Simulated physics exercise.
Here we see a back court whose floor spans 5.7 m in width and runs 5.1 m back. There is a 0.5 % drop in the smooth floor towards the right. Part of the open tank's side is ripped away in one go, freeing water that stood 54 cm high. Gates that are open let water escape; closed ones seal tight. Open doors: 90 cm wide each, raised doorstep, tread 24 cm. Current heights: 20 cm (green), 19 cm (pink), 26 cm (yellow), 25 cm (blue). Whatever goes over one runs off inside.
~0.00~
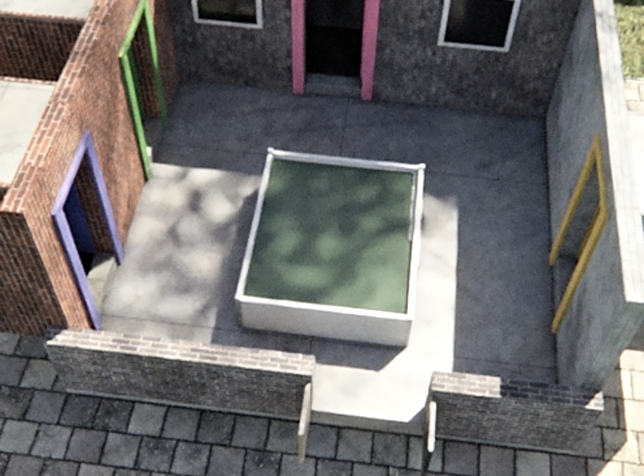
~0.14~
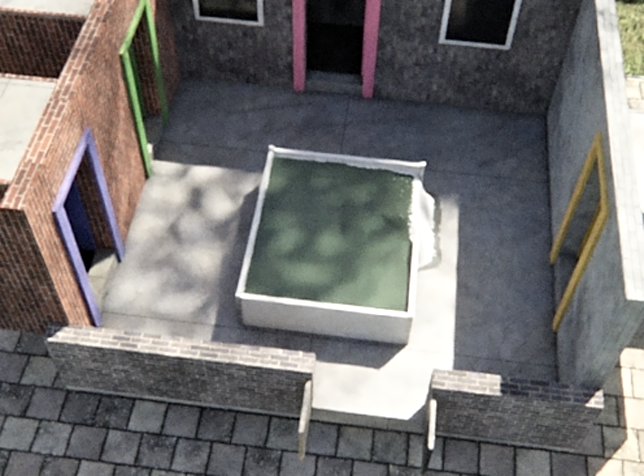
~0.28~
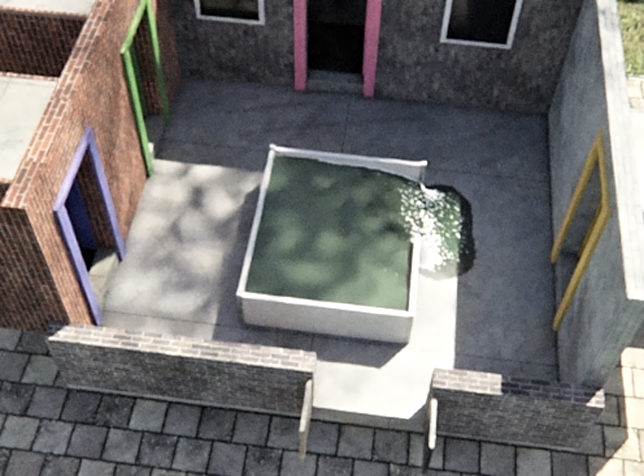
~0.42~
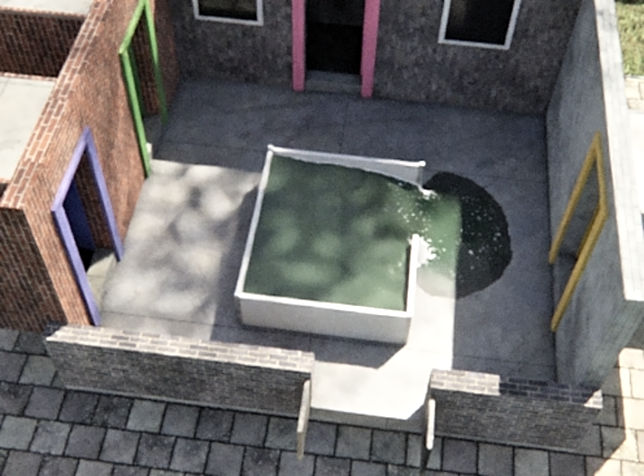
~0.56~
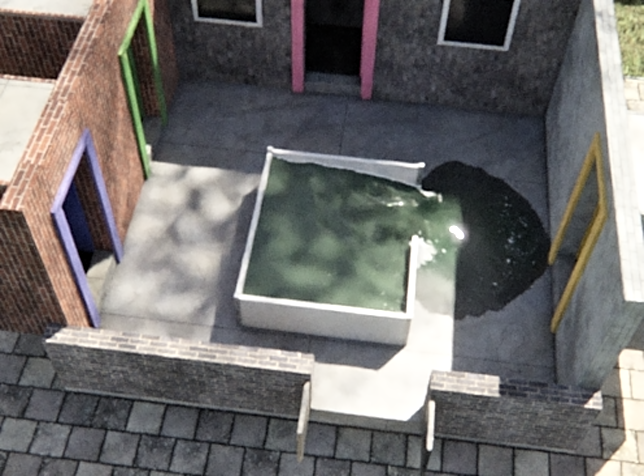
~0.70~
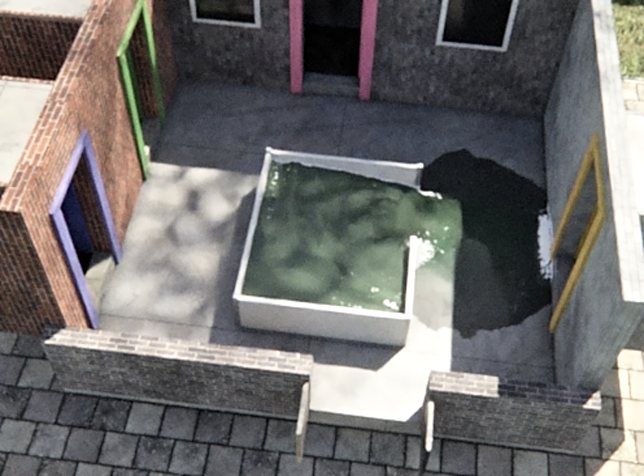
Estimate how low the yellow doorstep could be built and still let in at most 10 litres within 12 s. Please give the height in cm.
I would say 24 cm or so.
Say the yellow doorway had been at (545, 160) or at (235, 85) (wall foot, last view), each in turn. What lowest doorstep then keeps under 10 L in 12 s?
First place around 22 cm, second around 9.5 cm.
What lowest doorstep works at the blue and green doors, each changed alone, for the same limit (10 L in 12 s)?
You'd want about 9.5 centimetres at blue and about 10.5 centimetres at green.
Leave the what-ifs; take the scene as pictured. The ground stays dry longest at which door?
That would be the blue door.
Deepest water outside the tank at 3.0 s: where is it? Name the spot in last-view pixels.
Near (538, 126).
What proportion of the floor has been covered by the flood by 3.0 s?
I'd say near 45 percent is wet.
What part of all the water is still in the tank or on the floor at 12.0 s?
Roughly 92 in a hundred.
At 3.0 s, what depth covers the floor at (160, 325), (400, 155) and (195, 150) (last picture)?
Close to 0, 2 and 0 cm deep.
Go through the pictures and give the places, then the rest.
In the first frame, still water, 54 cm deep, in the open tank at (335, 233); the yellow door at (574, 248) is dry.
In the second frame, water pours out at (414, 219) and has run 0.3 m, to (432, 263); about 10 cm deep outside, 54 cm at the back.
In the third frame, the front is at (465, 266), 0.7 m from the gap at (415, 221); 0.9 m2 of floor is wet, 54 cm left at the back.
In the fourth frame, the front is at (504, 257), 1.3 m from the gap at (413, 222); 1.8 m2 of floor is wet, 54 cm left at the back.
In the fifth frame, water pours out at (412, 223) and has run 1.8 m, to (544, 255); about 5 cm deep outside, 54 cm at the back.
In the sixth frame, the gap is at (411, 223), the front 1.9 m out at (545, 199); the back of the open tank holds 52 cm; water is at the yellow door at (572, 247).
After 1.4 s water covers 20 % of the floor, deepest (35 cm) near (542, 238); 24 cm at the yellow door, 0 litres in over its 26 cm doorstep.
After 3.0 s water covers 45 % of the floor, deepest (33 cm) near (538, 126); 22 cm at the yellow door, 4 litres in over its 26 cm doorstep.
After 12.0 s water covers 95 % of the floor, deepest (14 cm) near (238, 280); 7 cm at the yellow door, 5 litres in over its 26 cm doorstep.
At the yellow door as built, the water arrived by 0.7 s and peaked near 26 cm at 2.2 s.
Run again over the same 12 s with other heights there, 19 litres in over 22 cm, 1 litre over 30 cm. The limit of 10 litres is kept from about 24 cm up.
